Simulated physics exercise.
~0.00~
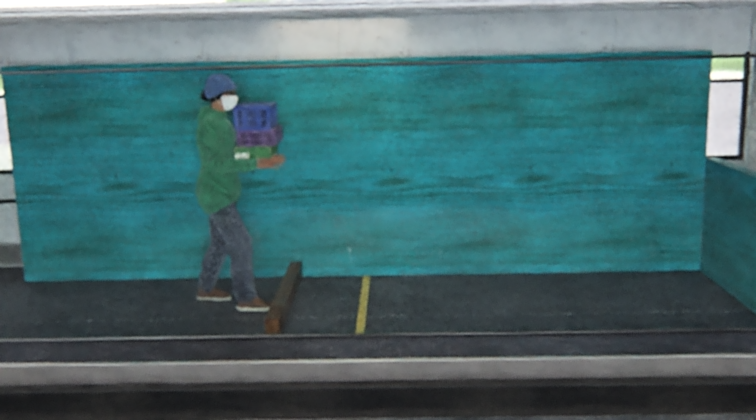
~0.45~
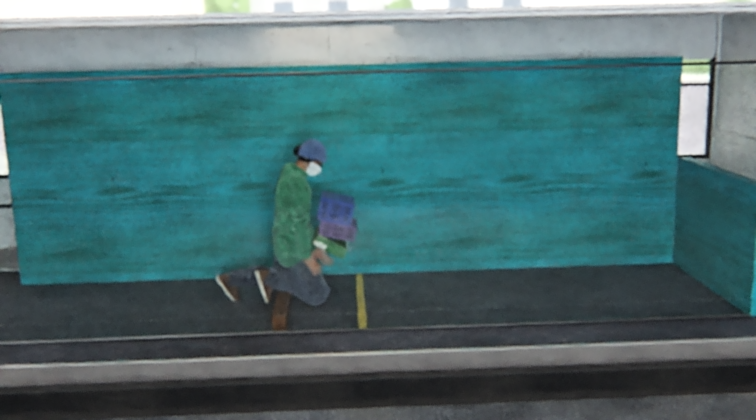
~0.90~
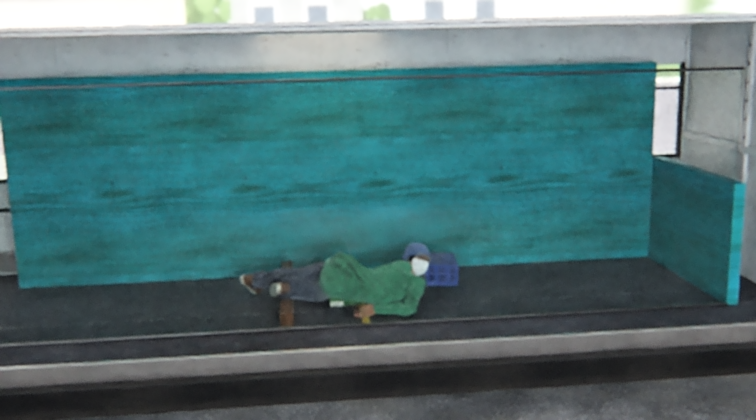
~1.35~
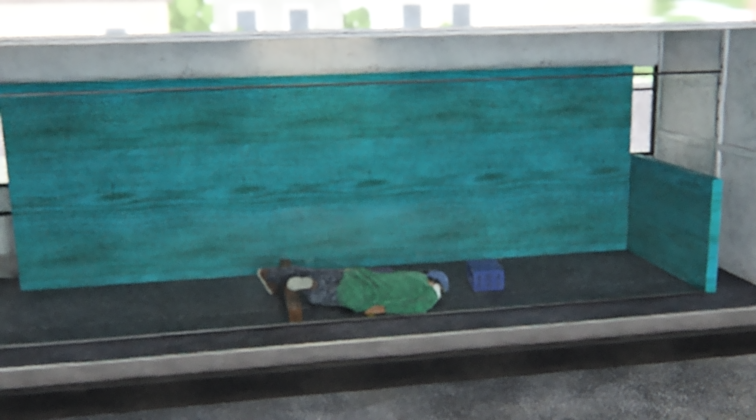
Masked porter carrying stacked crates pitching forward over a low rail, sprawling face down as the blue crate slides off right.
